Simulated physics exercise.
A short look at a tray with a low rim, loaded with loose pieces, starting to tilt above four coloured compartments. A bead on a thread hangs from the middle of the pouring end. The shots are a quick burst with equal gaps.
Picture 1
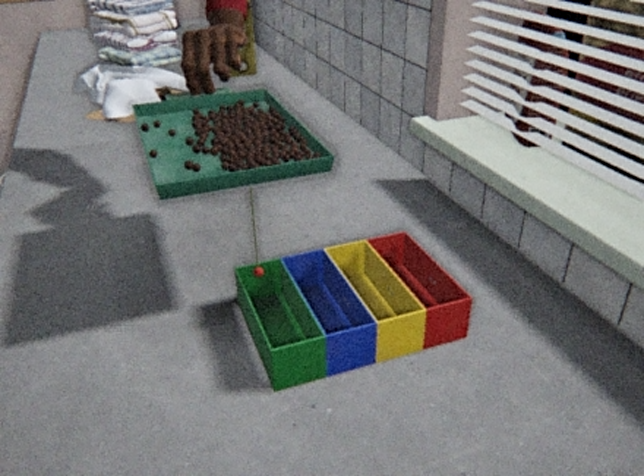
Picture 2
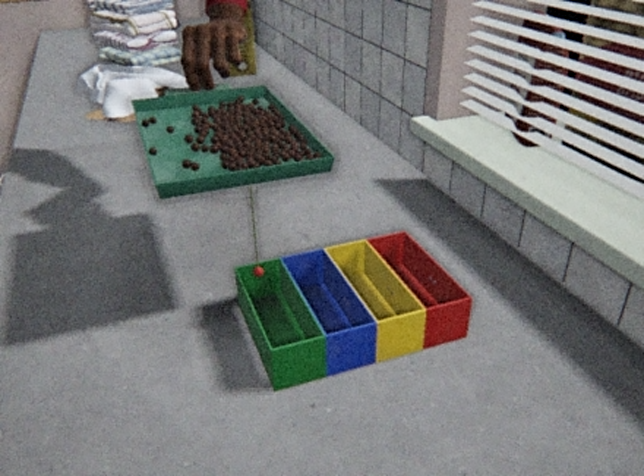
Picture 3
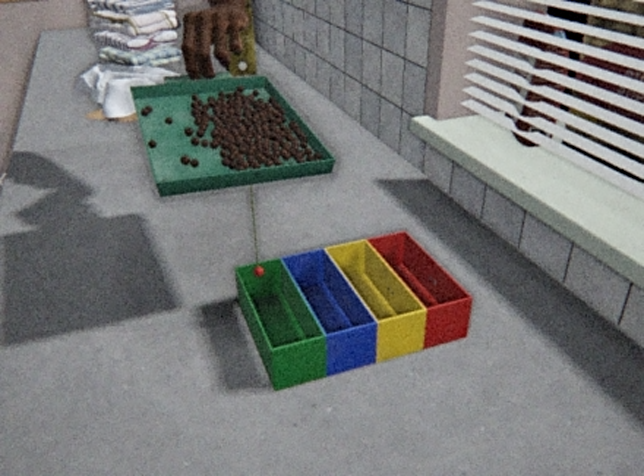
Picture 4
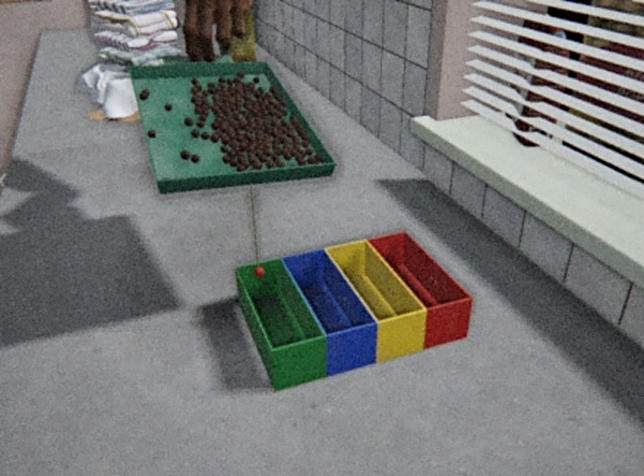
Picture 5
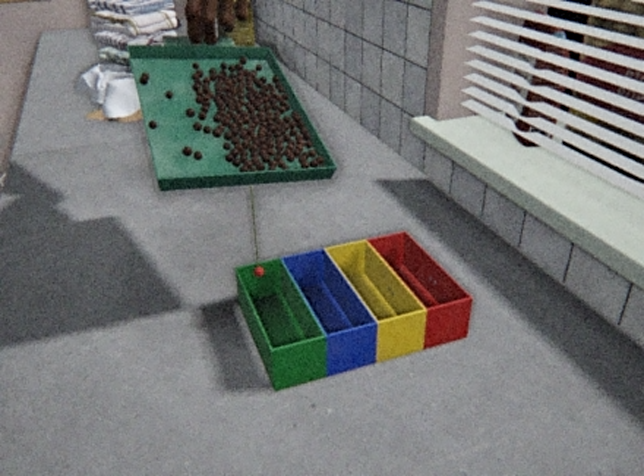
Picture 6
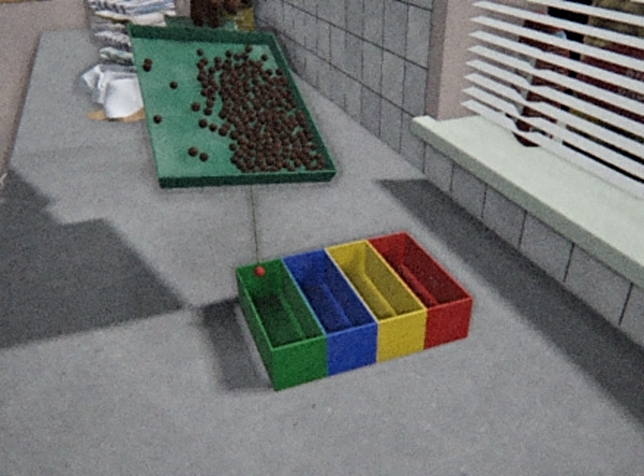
In the video, a dark hand behind a green tray of brown balls raises its far end, tilting it toward a box with green, blue, yellow and red compartments, and the balls begin shifting toward the lower end.
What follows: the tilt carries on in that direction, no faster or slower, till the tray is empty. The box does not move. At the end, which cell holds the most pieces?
Most goes to the blue cell.
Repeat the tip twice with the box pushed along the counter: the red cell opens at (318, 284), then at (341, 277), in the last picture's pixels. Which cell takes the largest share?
The first try: The cell in red. The second: The red cell.
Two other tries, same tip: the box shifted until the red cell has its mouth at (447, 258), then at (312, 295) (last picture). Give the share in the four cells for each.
First some 90, then 40 per cent.
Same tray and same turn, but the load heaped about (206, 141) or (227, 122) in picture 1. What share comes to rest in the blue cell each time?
Near 60 % and 60 %.
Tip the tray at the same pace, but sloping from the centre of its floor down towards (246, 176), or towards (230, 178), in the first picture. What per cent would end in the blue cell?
The first gives 30 %, the second 10 %.
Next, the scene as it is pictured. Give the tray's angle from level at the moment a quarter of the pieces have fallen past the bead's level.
Around 90° of tilt.
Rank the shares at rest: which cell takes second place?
In second place: The yellow cell.
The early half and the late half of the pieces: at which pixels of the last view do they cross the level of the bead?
First near (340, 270), later near (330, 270).
Shortly afterwards, tray tipped steeply; all but a few on the tray; only a few falling or outside the box.
Next, tray tipped past a quarter turn; a little on the tray; near a third in the blue cell; near a quarter in the yellow cell; a little in the green cell; only a few in the red cell; near a quarter falling or outside the box.
Some moments later, tray tipped past a quarter turn; near half in the blue cell; near a quarter in the yellow cell; a little in the green cell; only a few in the red cell; only a few falling or outside the box.
In the end, tray tipped past a quarter turn; near half in the blue cell; near a quarter in the yellow cell; a little in the green cell; only a few in the red cell; only a few outside the box.
